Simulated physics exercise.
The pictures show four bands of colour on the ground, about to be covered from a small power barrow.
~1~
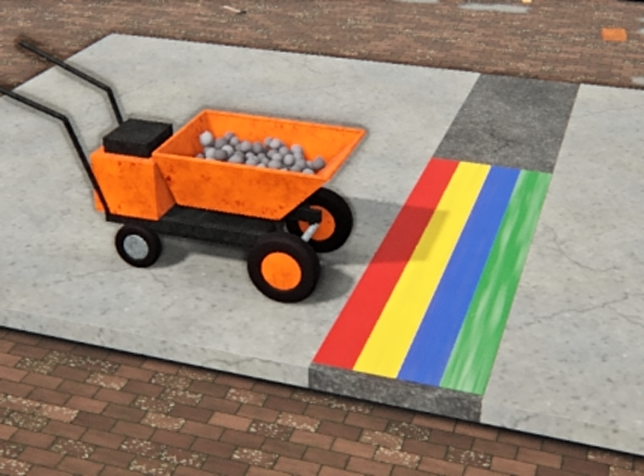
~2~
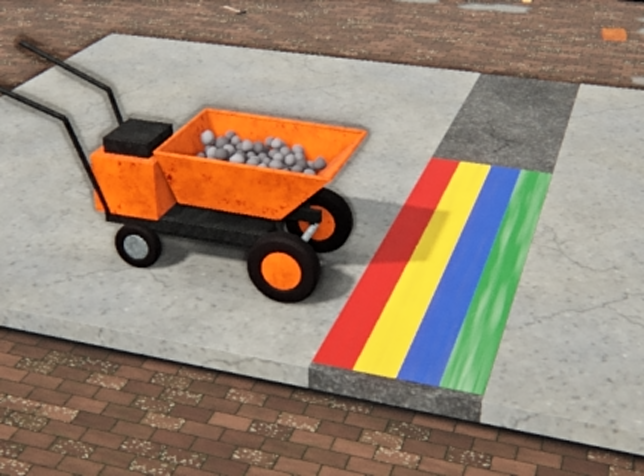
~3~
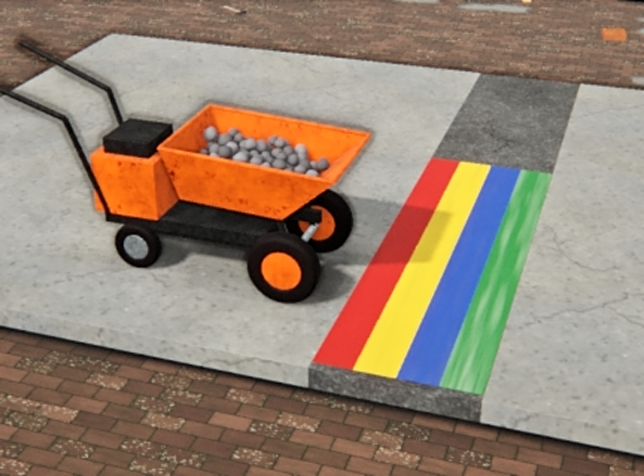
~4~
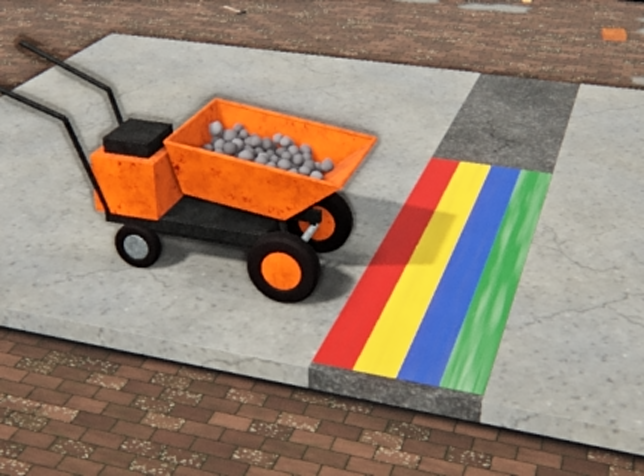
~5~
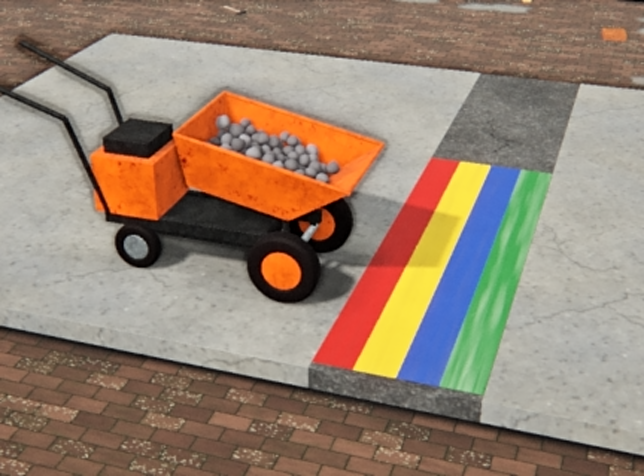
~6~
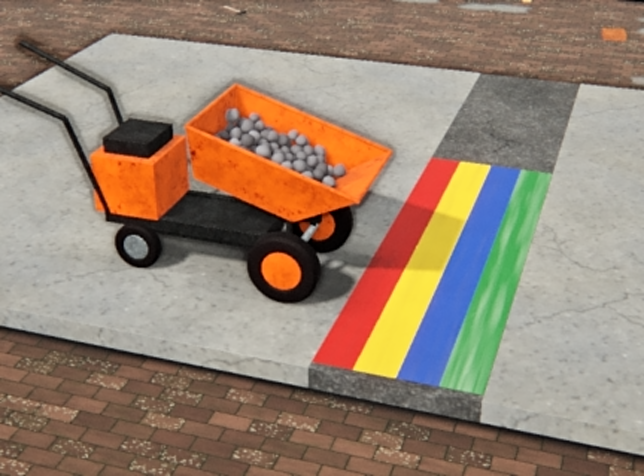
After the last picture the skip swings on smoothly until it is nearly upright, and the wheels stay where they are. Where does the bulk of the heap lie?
The heap favours the blue strip.
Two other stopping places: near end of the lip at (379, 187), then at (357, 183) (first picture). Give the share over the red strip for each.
First some 0, then 0 per cent.
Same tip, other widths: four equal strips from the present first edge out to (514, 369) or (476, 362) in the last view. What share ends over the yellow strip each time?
The first gives 30 %, the second 10 %.
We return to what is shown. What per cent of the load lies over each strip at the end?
Red strip near 0; yellow strip near 20; blue strip near 40; green strip near 20.
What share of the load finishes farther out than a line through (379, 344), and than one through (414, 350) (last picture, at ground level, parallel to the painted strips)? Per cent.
In turn 90 and 60 in a hundred.
Soon, skip tipped steeply; all in the skip.
A while on, skip tipped right over; most in the skip; a small part over the yellow strip; a small part over the blue strip.
Towards the end, skip tipped right over; a small part in the skip; about a quarter over the yellow strip; about a third over the blue strip; about a quarter over the green strip; a small part off the paint.
Finally, skip tipped right over; a small part in the skip; none over the red strip; about a quarter over the yellow strip; about a third over the blue strip; about a quarter over the green strip; a small part off the paint.
